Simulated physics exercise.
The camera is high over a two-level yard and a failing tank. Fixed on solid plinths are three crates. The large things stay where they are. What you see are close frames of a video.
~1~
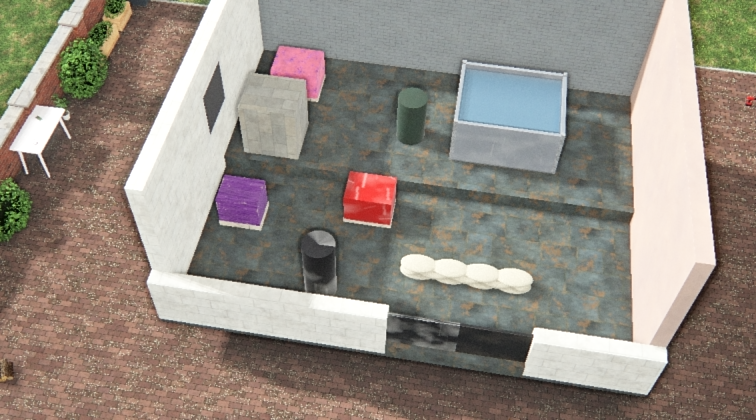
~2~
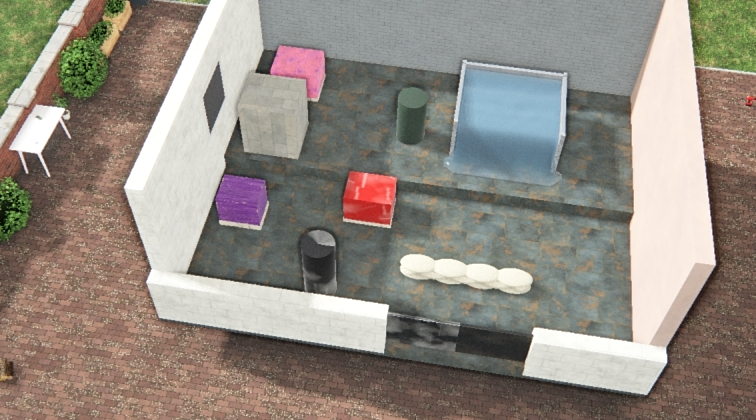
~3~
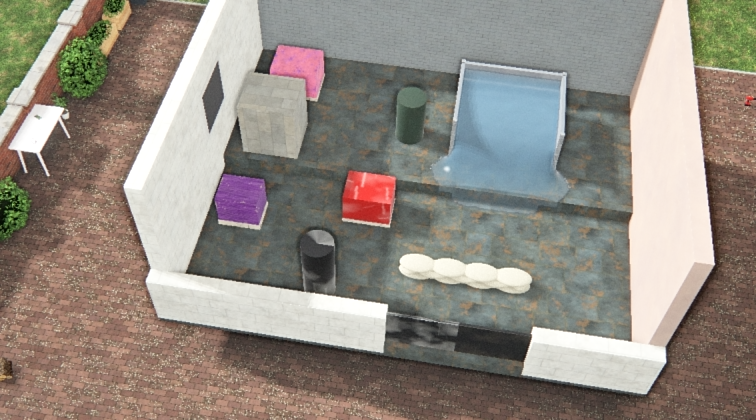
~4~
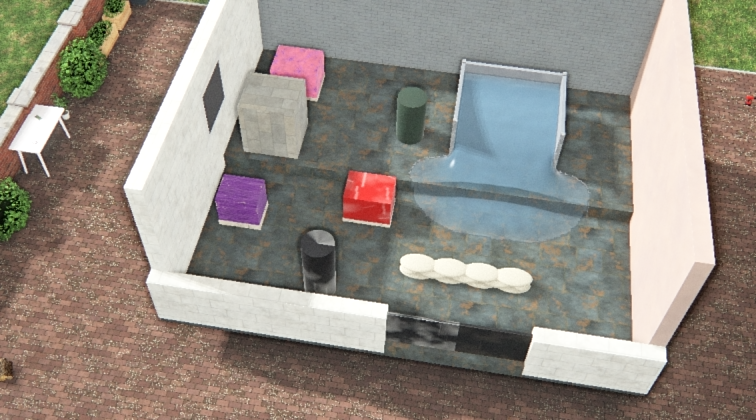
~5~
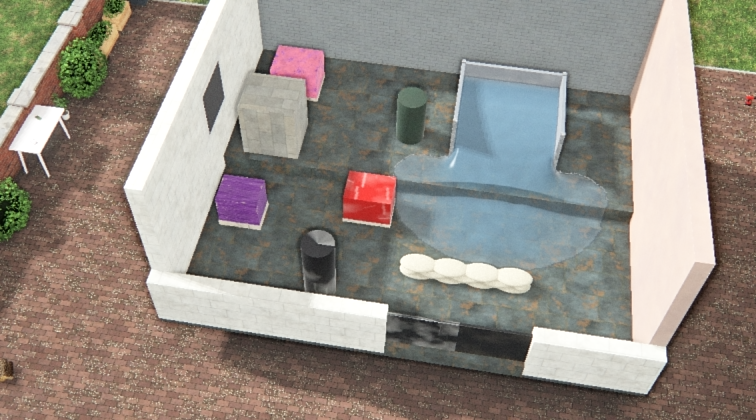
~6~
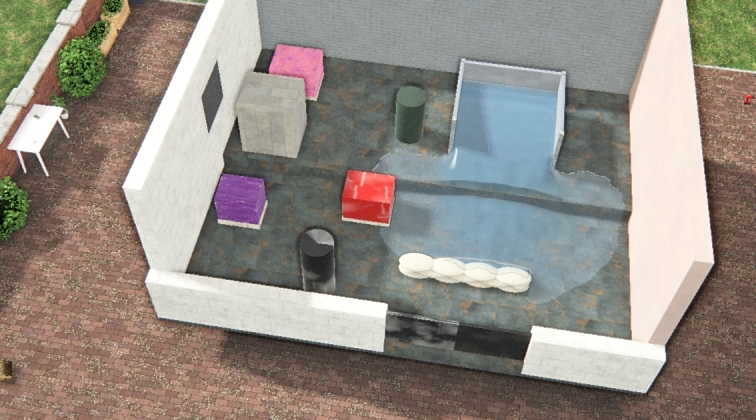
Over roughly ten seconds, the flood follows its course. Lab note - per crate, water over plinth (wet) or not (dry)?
Pink crate: Dry; purple crate: Wet; red crate: Wet.
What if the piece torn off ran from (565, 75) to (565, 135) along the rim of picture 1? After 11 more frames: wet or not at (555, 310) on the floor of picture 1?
Inundated.
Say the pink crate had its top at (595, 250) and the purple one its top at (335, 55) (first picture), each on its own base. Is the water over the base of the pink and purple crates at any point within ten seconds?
First the pink crate: It is dampened; then the purple crate: It keeps clear.
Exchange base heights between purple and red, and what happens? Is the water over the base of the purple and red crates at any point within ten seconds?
Result - purple: Hit; red: Hit.
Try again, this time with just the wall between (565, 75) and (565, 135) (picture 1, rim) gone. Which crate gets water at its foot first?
The crate marked pink, by my reading.
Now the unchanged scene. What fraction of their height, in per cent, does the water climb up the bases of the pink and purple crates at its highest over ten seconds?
Around 0 % and 220 %.
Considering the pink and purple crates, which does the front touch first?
That's the purple-painted one.
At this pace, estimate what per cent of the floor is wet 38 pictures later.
55 %.
A moment on, water covers 40 % of the floor; the pink crate not reached, the purple crate not reached, the red crate water round its plinth.
Next, water covers 50 % of the floor; the pink crate not reached, the purple crate water round its plinth, the red crate water round its plinth.
Then, water covers 55 % of the floor; the pink crate not reached, the purple crate water round its plinth, the red crate water round its plinth.
Later, water covers 55 % of the floor; the pink crate not reached, the purple crate water round its plinth, the red crate water round its plinth.
In the end, water covers 55 % of the floor; the pink crate stayed above the water, the purple crate was topped, the red crate was topped.
